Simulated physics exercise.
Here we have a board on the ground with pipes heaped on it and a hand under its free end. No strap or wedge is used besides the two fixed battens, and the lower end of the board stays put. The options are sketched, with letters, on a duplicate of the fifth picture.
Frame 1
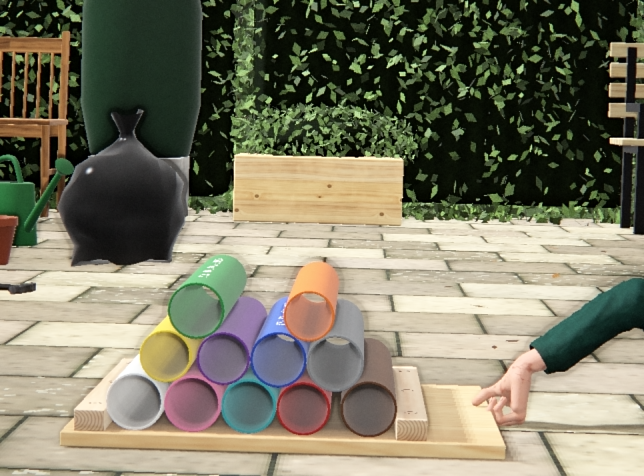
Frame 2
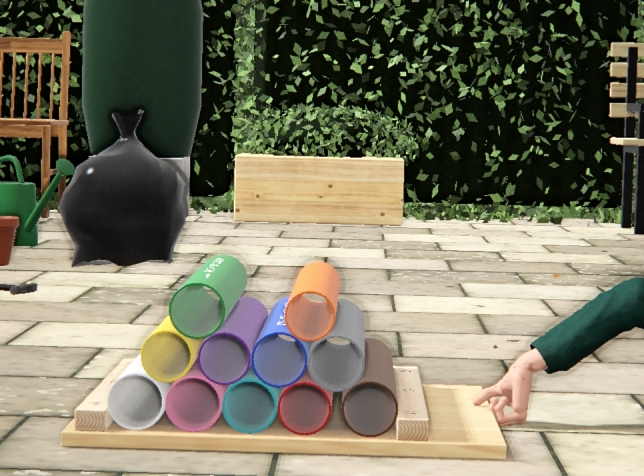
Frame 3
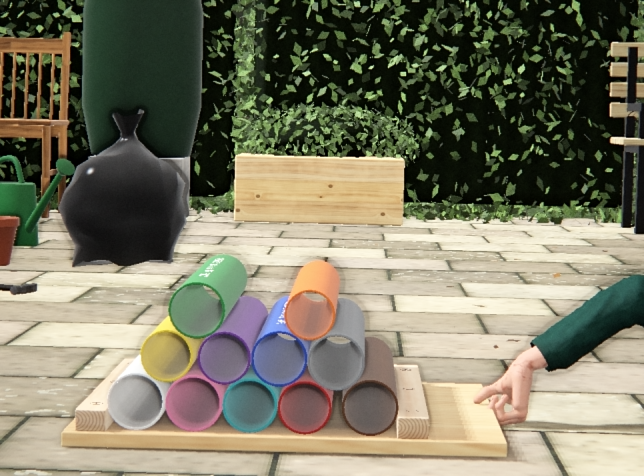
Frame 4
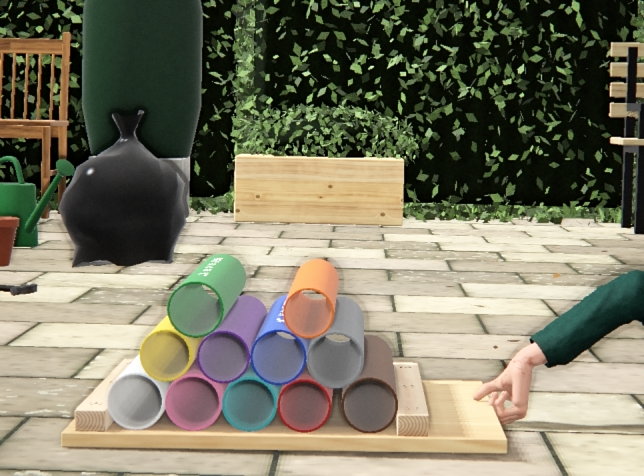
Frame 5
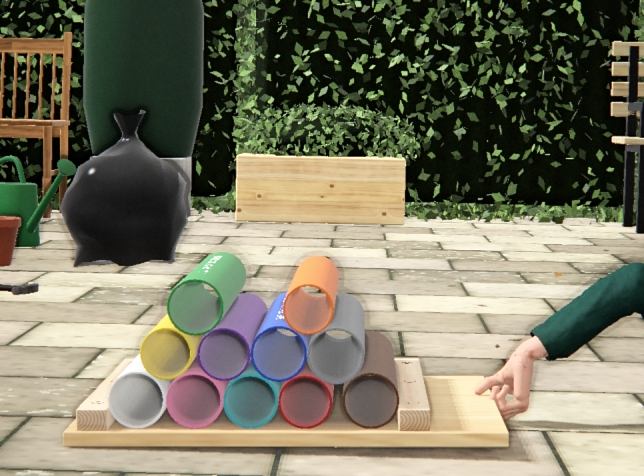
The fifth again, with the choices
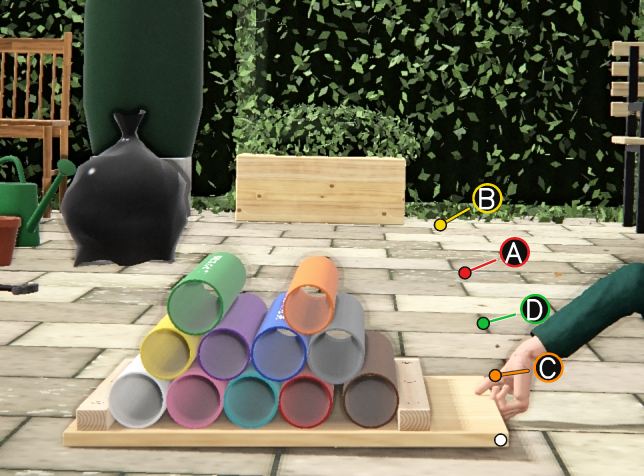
A stack of colorful pipes sat on a wooden board on a paved patio, barely shifting, while a hand in a green sleeve at the board's right end moved only very slightly.
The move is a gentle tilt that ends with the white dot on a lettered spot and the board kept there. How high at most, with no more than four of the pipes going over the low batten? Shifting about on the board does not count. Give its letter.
No higher than A.
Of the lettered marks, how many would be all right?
Three of them.
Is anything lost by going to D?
No, at D.
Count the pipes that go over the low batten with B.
It comes to six.
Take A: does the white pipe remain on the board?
Yes, with A.
On the marked copy, A at (465, 273); B at (441, 225); C at (496, 376); D at (483, 323); the white dot at (500, 440).
Following A. Soon after the start, board at 15°.
Later, board at 24°.
In the end, board at 24°, none over the low batten.
As for the rest, B six over the low batten; C none over the low batten; D none over the low batten.
